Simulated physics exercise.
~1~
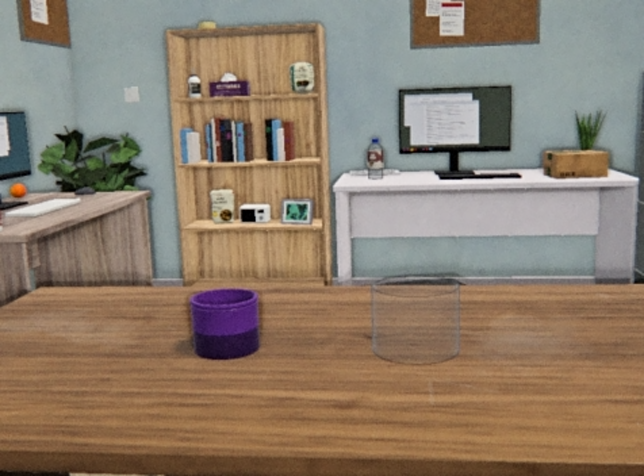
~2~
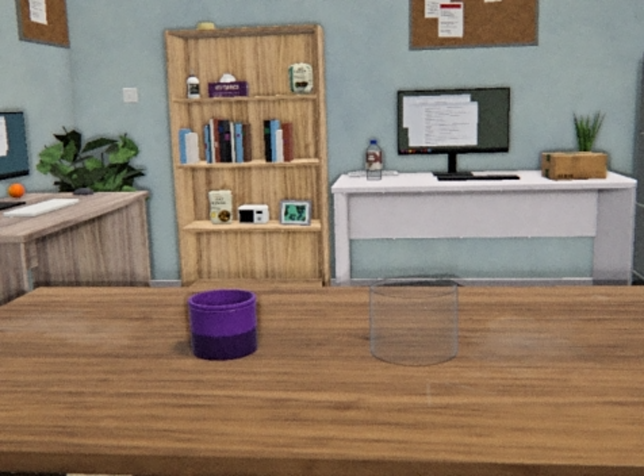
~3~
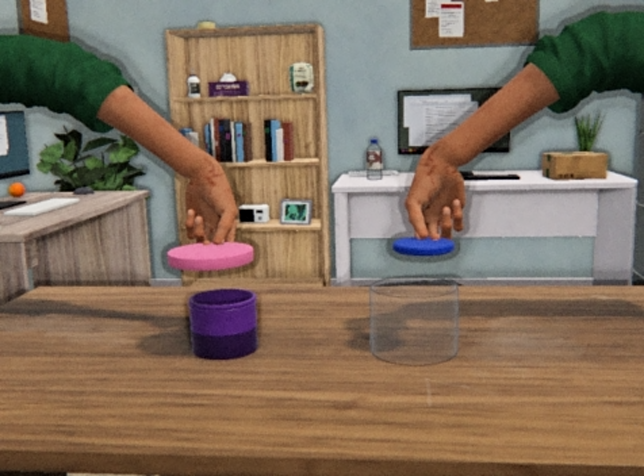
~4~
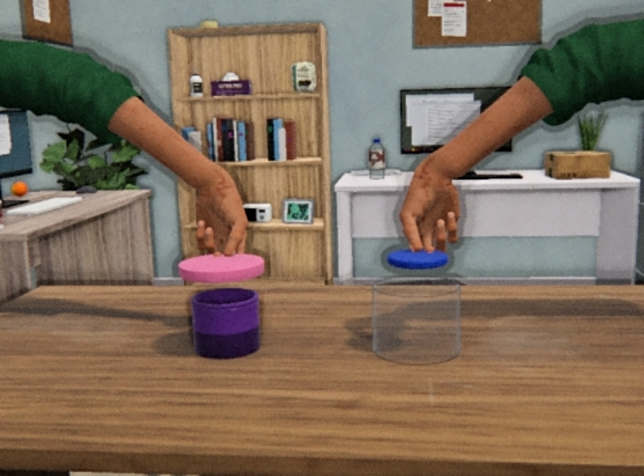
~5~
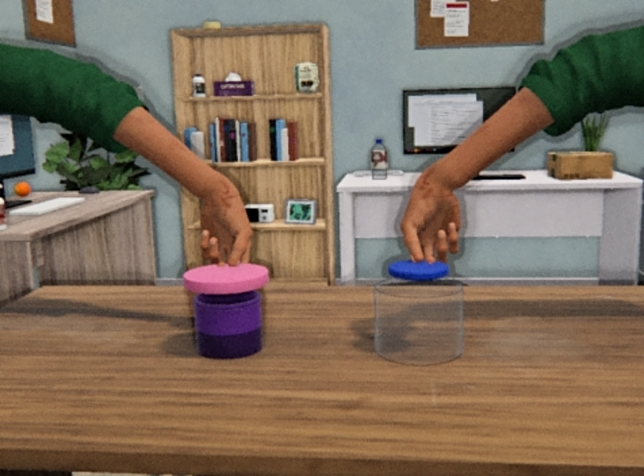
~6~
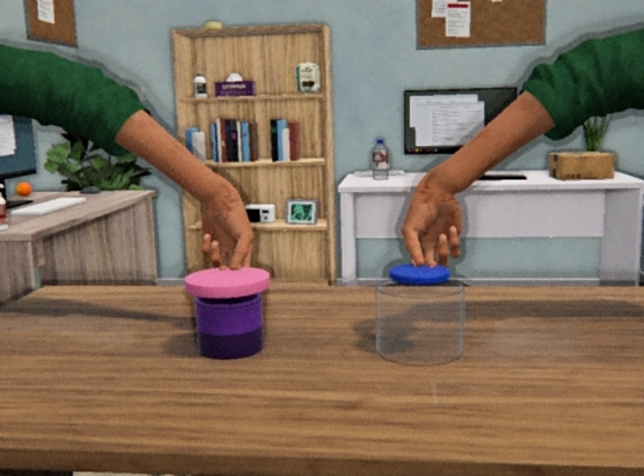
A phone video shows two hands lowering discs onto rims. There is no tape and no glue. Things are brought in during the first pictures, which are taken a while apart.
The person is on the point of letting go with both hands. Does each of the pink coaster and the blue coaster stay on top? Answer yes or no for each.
Pink coaster - yes; blue coaster - no.
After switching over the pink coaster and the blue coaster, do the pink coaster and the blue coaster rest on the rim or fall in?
Swapped, the pink coaster does not fall in; the blue coaster tumbles in.
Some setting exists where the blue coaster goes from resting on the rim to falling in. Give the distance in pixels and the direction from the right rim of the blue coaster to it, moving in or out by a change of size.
12 pixels or so, to the right.
Then, 0.12 s after the last picture, pink coaster moving near (228, 290); blue coaster moved a little near (420, 293).
Then, 0.18 s after the last picture, pink coaster sitting on the rim near (228, 291); blue coaster falling near (420, 333).
At rest, the pink coaster rests on the rim, near (228, 291); the blue coaster falls in, near (420, 344).
